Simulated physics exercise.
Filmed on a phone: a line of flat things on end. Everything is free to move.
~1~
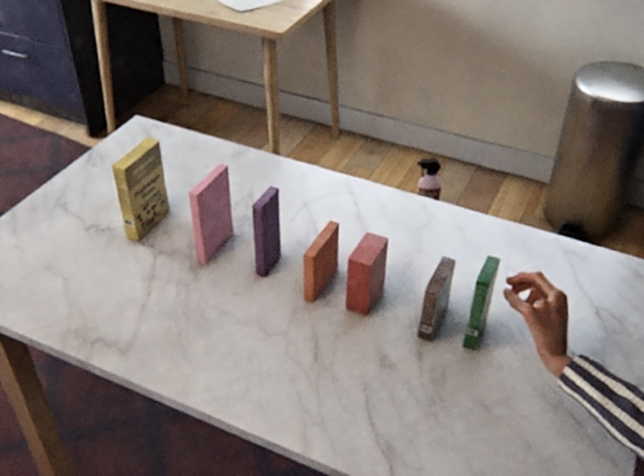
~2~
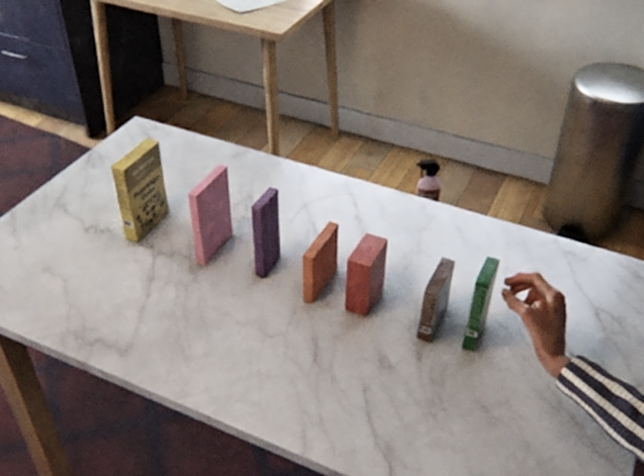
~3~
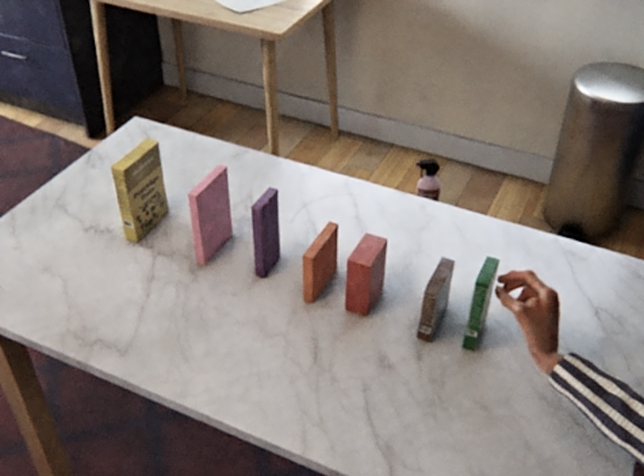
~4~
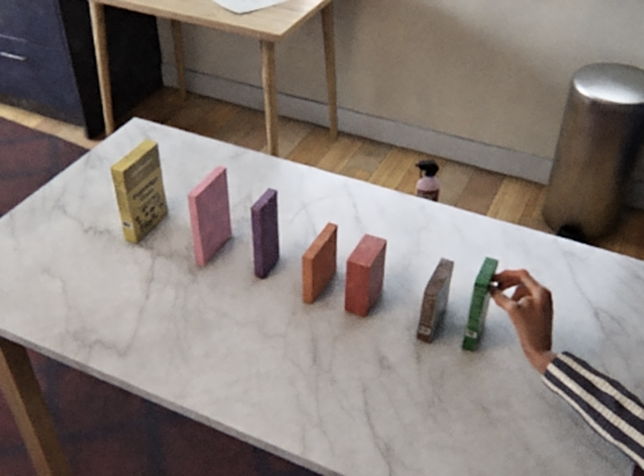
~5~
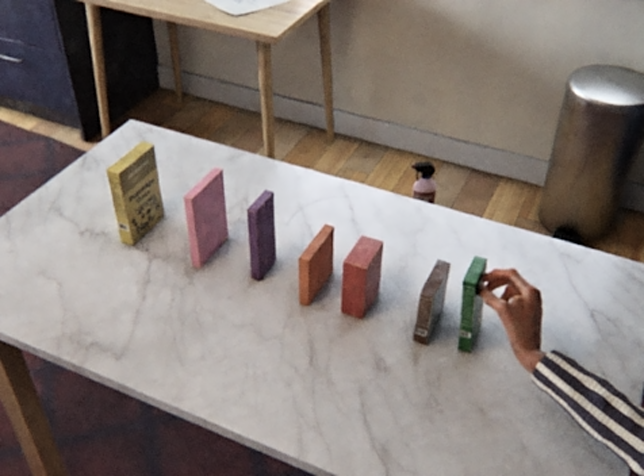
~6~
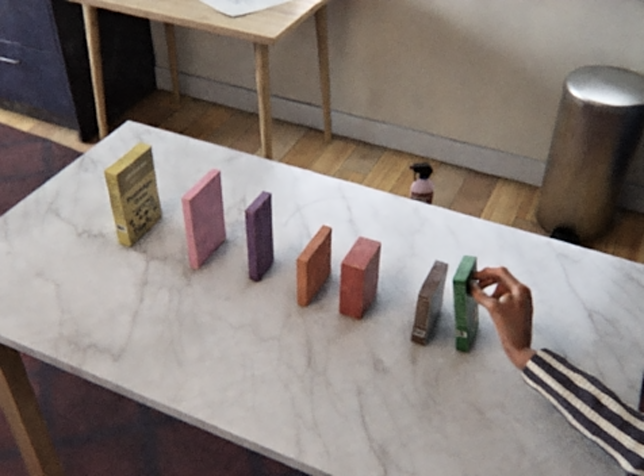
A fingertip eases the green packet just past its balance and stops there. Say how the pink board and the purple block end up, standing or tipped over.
The pink board keeps standing; the purple block keeps standing.
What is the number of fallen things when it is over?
In all, 2.
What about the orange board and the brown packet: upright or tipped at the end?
The orange board is still upright; the brown packet falls over.
Then, 0.30 s after the last picture, green packet 30° over; brown packet tipped 9° from how it was.
Then, 0.50 s after the last picture, green packet 61° over; brown packet tipped 54° from how it was.
Then, 0.60 s after the last picture, green packet 81° over; brown packet on its side; red block tipped 6° from how it was.
Then, 0.90 s after the last picture, green packet 74° over; brown packet on its side.
At rest, tipped over on the table, brown packet; the other 4 in place. Seen from the same camera at the end, pink board near (205, 219), purple block near (260, 237).
